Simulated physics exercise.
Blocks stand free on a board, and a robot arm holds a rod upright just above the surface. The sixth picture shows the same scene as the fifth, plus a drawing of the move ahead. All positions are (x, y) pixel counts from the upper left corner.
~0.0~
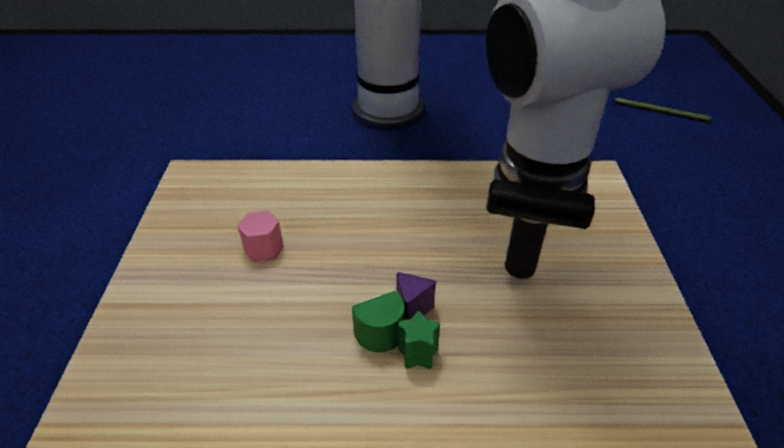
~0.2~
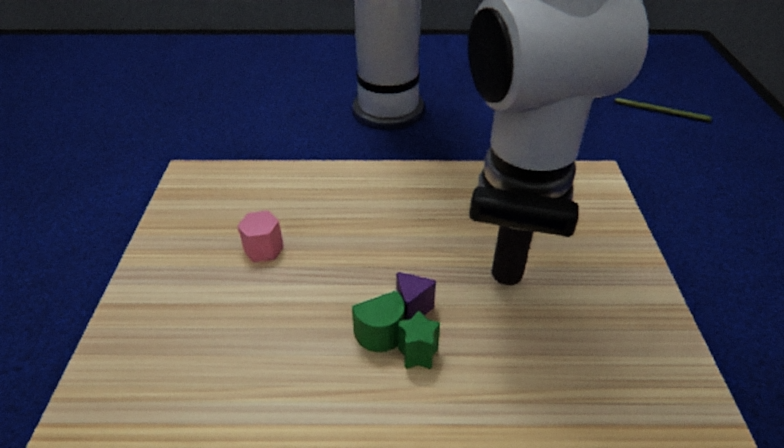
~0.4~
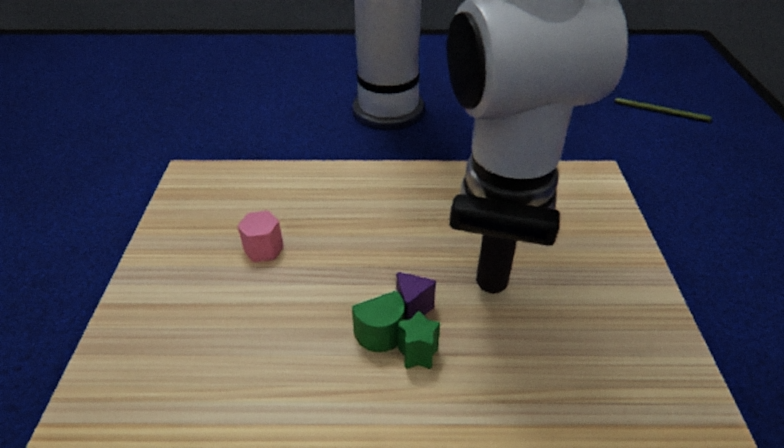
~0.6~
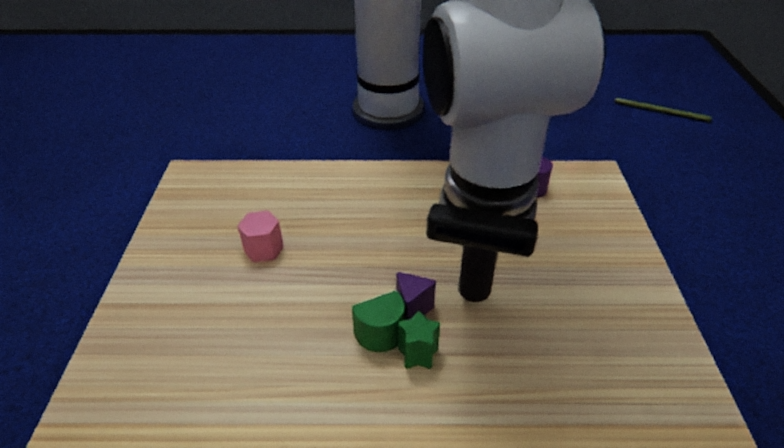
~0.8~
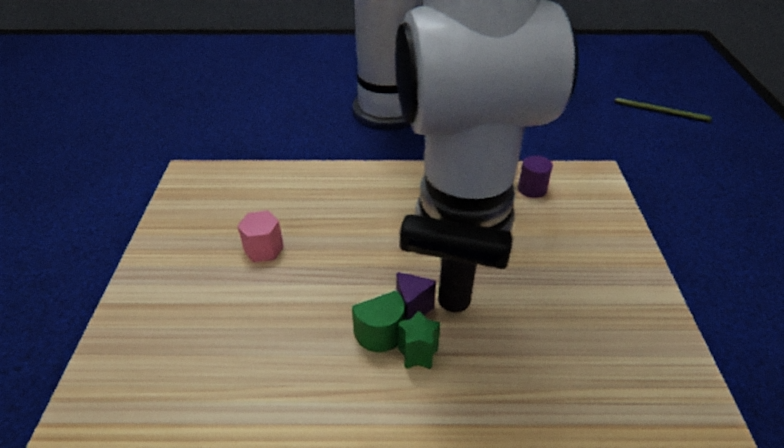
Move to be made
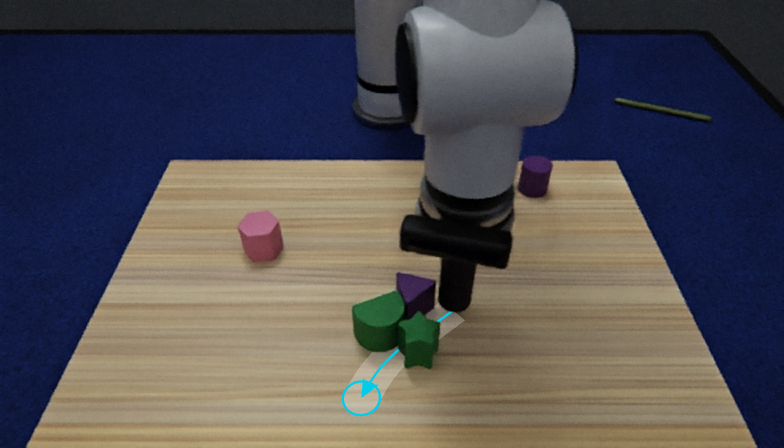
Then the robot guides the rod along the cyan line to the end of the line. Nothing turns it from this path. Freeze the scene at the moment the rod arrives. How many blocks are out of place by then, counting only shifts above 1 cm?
It will shift two blocks.
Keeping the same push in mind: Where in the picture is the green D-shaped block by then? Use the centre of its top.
In the picture, it is at (352, 316).
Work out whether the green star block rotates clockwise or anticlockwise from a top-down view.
Top view: Counterclockwise.
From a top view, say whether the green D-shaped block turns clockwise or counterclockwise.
Its rotation is clockwise.
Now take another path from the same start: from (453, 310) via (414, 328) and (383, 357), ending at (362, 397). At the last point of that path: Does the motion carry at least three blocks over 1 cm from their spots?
Final answer: Yes.
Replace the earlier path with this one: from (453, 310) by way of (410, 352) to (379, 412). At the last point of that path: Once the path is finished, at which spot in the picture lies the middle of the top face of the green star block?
Most likely (362, 420).
The drawn path runs from (453, 310) over (403, 346) to (361, 398).
What follows on the original path. One third of the way, rod (420, 324); purple triangular block (410, 283); green star block (413, 335), turned 20° anticlockwise.
Two thirds of the way, rod (387, 350); green D-shaped block (352, 316), turned 40° clockwise; purple triangular block (409, 283); green star block (398, 363), turned 55° anticlockwise.
At the end, rod (361, 388); green D-shaped block (352, 316), turned 40° clockwise; purple triangular block (409, 283); green star block (395, 383), turned 110° anticlockwise.
